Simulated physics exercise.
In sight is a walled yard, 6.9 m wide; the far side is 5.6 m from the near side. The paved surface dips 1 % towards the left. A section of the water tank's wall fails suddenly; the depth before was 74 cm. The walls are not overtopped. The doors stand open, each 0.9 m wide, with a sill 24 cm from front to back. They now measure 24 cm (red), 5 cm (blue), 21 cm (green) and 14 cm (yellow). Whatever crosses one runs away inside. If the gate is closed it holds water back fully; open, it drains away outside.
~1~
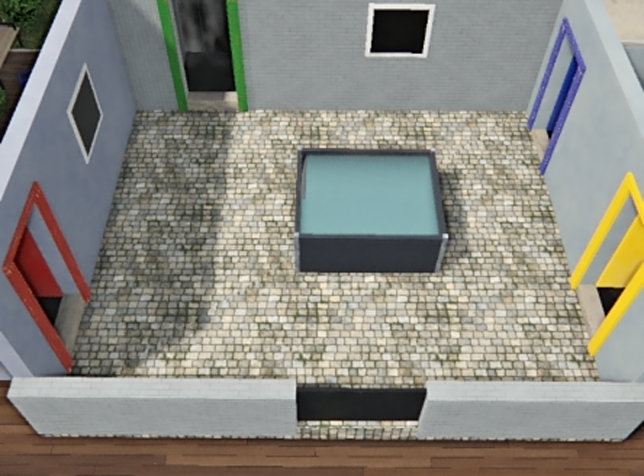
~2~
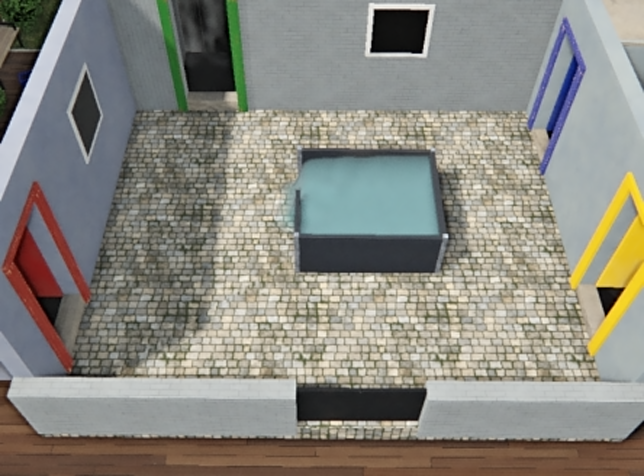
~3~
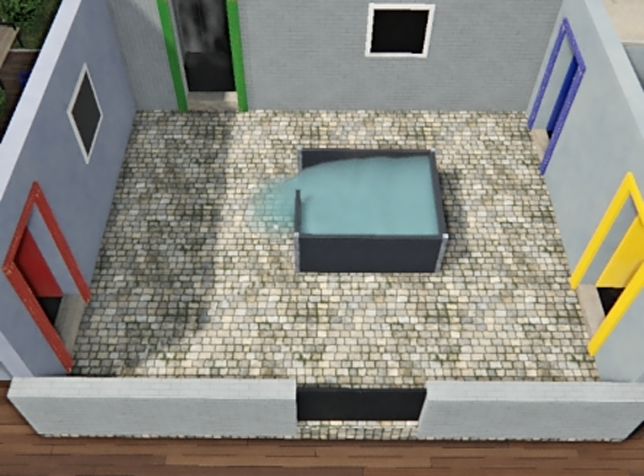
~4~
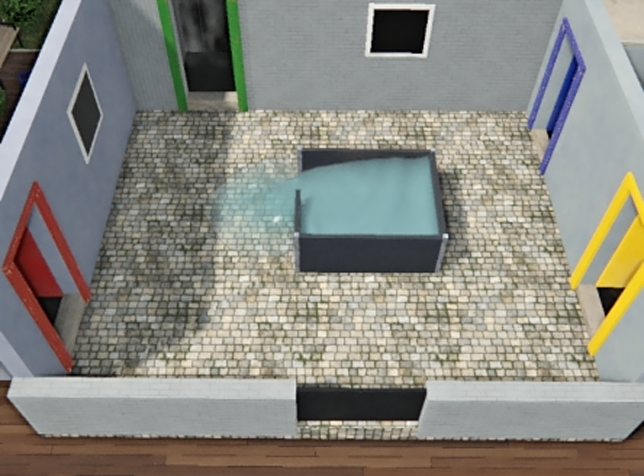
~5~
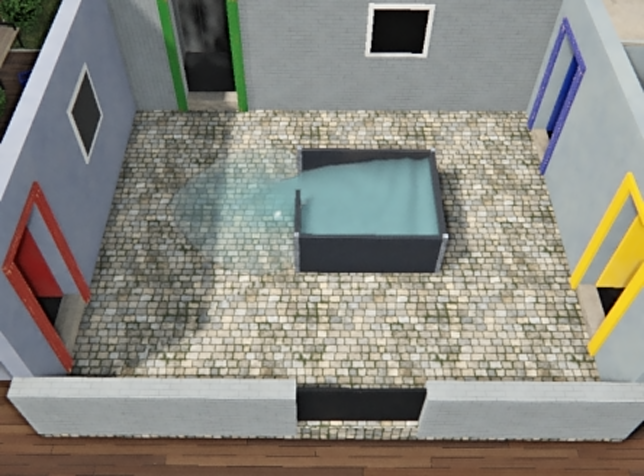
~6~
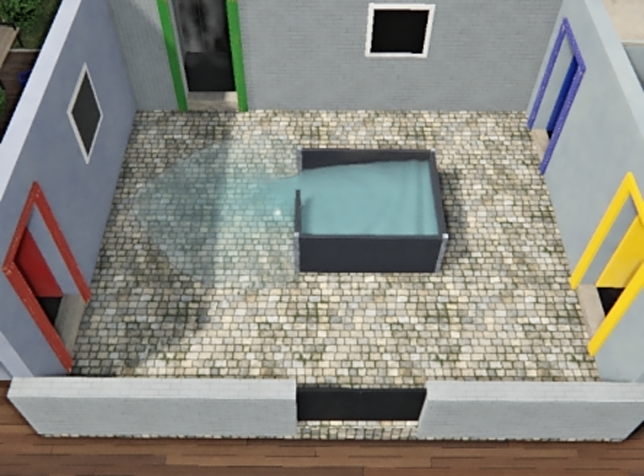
At first, a dark-walled tank full of water stands whole in a paved, walled yard with red, green, blue and yellow doorways. Then its left side opens and water pours out through the gap, spreading leftward in a widening, thin sheet across the paving while the level in the tank drops slightly.
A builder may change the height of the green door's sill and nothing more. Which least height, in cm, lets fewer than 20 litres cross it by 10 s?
It would have to be roughly 13.5 cm high.
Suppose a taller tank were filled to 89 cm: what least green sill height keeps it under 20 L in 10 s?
About 18 cm.
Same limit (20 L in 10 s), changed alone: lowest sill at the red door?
About 10.5 cm at red.
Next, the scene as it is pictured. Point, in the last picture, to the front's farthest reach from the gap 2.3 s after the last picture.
Around (59, 408).
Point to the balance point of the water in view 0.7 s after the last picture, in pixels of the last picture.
At about (305, 217).
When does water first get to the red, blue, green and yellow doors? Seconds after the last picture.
Arrival: Red 0.9 s, blue 5.5 s, green 0.5 s, yellow 6.5 s.
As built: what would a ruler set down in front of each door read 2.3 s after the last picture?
In cm: Red 11, blue 0, green 19, yellow 0.
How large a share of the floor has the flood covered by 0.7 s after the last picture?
Some 30 per cent of it.
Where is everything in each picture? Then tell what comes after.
The water tank at (368, 195) is whole and still, 74 cm deep; the green door at (207, 64) is dry, in the first frame.
The front is at (280, 223), 0.3 m from the gap at (301, 196); 0.2 m2 of floor is wet, 74 cm left at the back, in the second frame.
The front is at (249, 217), 0.8 m from the gap at (301, 197); 0.7 m2 of floor is wet, 74 cm left at the back, in the third frame.
The gap is at (301, 198), the front 1.4 m out at (211, 214); the back of the water tank holds 73 cm, in the fourth frame.
The gap is at (301, 197), the front 1.9 m out at (177, 211); the back of the water tank holds 66 cm, in the fifth frame.
The front is at (139, 208), 2.5 m from the gap at (301, 197); 5.1 m2 of floor is wet, 62 cm left at the back; the green door at (207, 64), 2.8 m from the gap, is still 0.9 m from the nearest water, in the sixth frame.
Then, 0.7 s after the last picture water covers 30 % of the floor, deepest (34 cm) near (285, 203); 3 cm at the green door, 0 litres in over its 21 cm sill.
Then, 2.3 s after the last picture water covers 35 % of the floor, deepest (29 cm) near (120, 177); 19 cm at the green door, 1 litre in over its 21 cm sill.
Then, 9.3 s after the last picture water covers 100 % of the floor, deepest (12 cm) near (136, 117); 6 cm at the green door, 1 litre in over its 21 cm sill.
At the green door as built, the water peaked near 20 cm, 2.1 s after the last picture.
Run again over the same 10 s with other heights there, 40 litres in over 11 cm, 13 litres over 15 cm. The limit of 20 litres is kept from about 13.5 cm up.
